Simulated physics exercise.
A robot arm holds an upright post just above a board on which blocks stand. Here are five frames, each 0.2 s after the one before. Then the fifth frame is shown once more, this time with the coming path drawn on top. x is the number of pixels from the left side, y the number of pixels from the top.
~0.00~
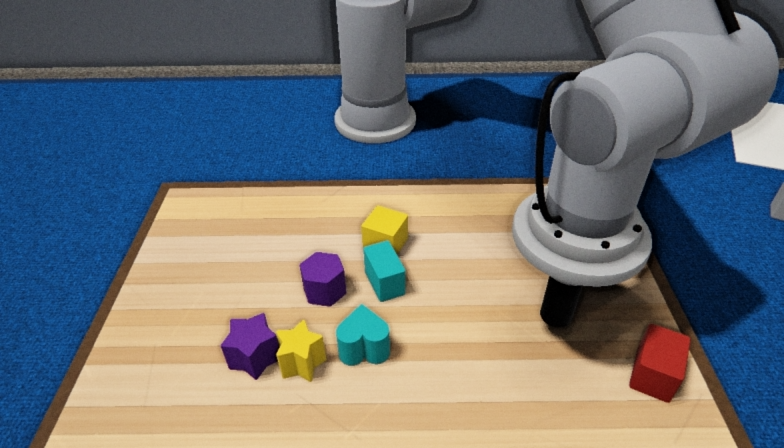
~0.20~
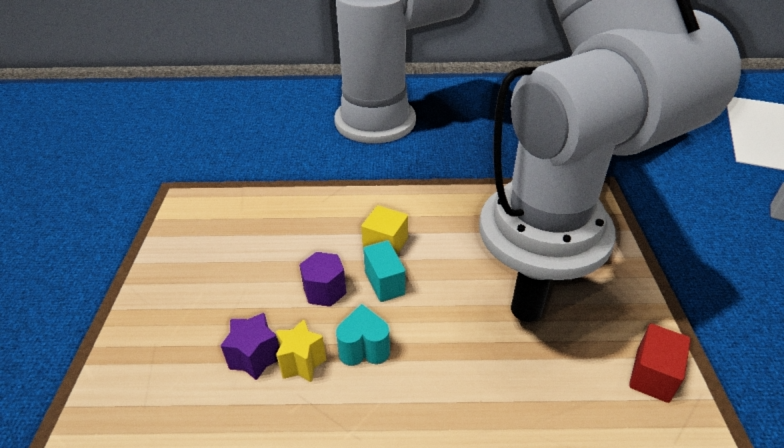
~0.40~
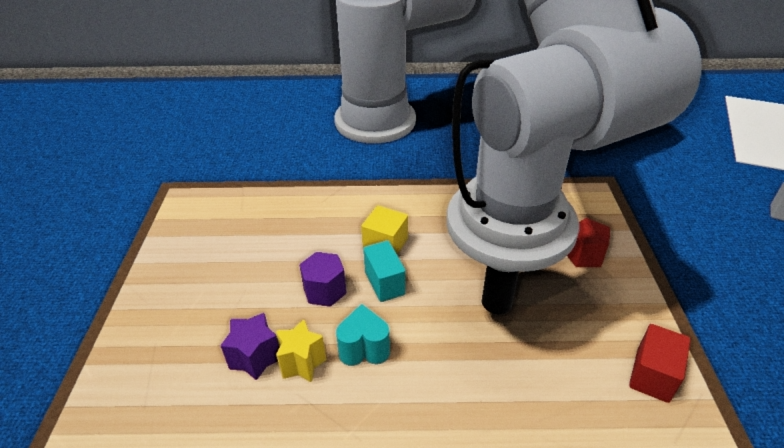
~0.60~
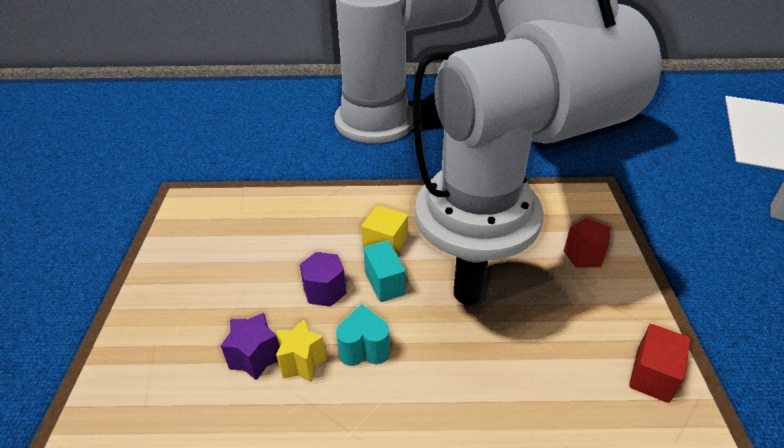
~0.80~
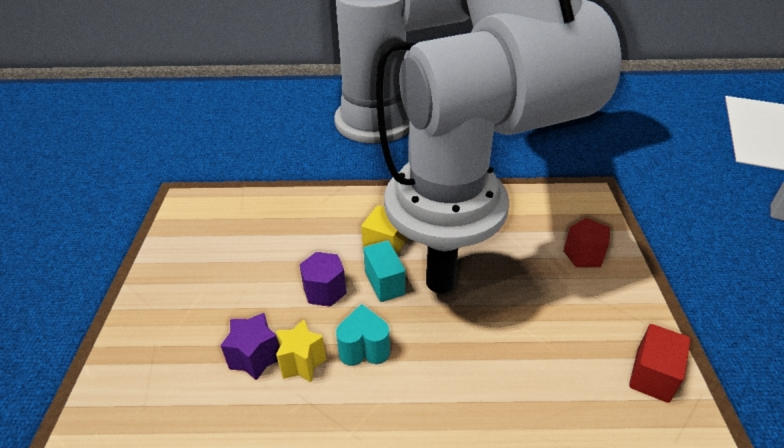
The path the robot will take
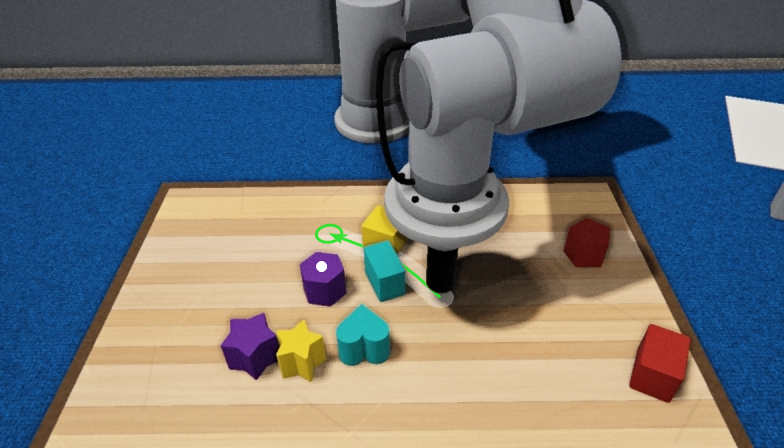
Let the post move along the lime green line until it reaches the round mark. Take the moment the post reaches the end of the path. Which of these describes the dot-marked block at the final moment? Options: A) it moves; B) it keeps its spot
Choice B: It keeps its spot.
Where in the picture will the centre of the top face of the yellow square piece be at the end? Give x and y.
Roughly at (366, 200).
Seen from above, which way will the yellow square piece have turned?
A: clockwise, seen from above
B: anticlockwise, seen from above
Answer: A.
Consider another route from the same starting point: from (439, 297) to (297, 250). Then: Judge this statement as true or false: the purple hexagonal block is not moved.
That claim is false.
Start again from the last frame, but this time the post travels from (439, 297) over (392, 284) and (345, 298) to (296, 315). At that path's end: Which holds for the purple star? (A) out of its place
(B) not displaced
My answer is option B.
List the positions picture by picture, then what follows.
Post tip (556, 316); block tops, purple hexagonal block (322, 267); turquoise oblong block (384, 258); yellow square piece (385, 220), in the first picture.
Post (526, 310); blocks unchanged, in the second picture.
Post (497, 303); blocks unchanged, in the third picture.
Post (468, 294); blocks unchanged, in the fourth picture.
Post (440, 283); purple hexagonal block (322, 267); turquoise oblong block (384, 258); yellow square piece (385, 220), in the fifth picture.
Path on the board, from (439, 297) via (388, 257), ending at (329, 234); the dot is on the purple hexagonal block.
What follows on the original path. One third of the way, post (406, 254); nothing pushed yet.
Two thirds of the way, post (367, 234); turquoise oblong block (380, 258), turned 15° anticlockwise; yellow square piece (371, 203), turned 55° clockwise.
At the end, post (327, 220); purple hexagonal block in place; turquoise oblong block (380, 258), turned 15° anticlockwise; yellow square piece (366, 200), turned 85° clockwise.
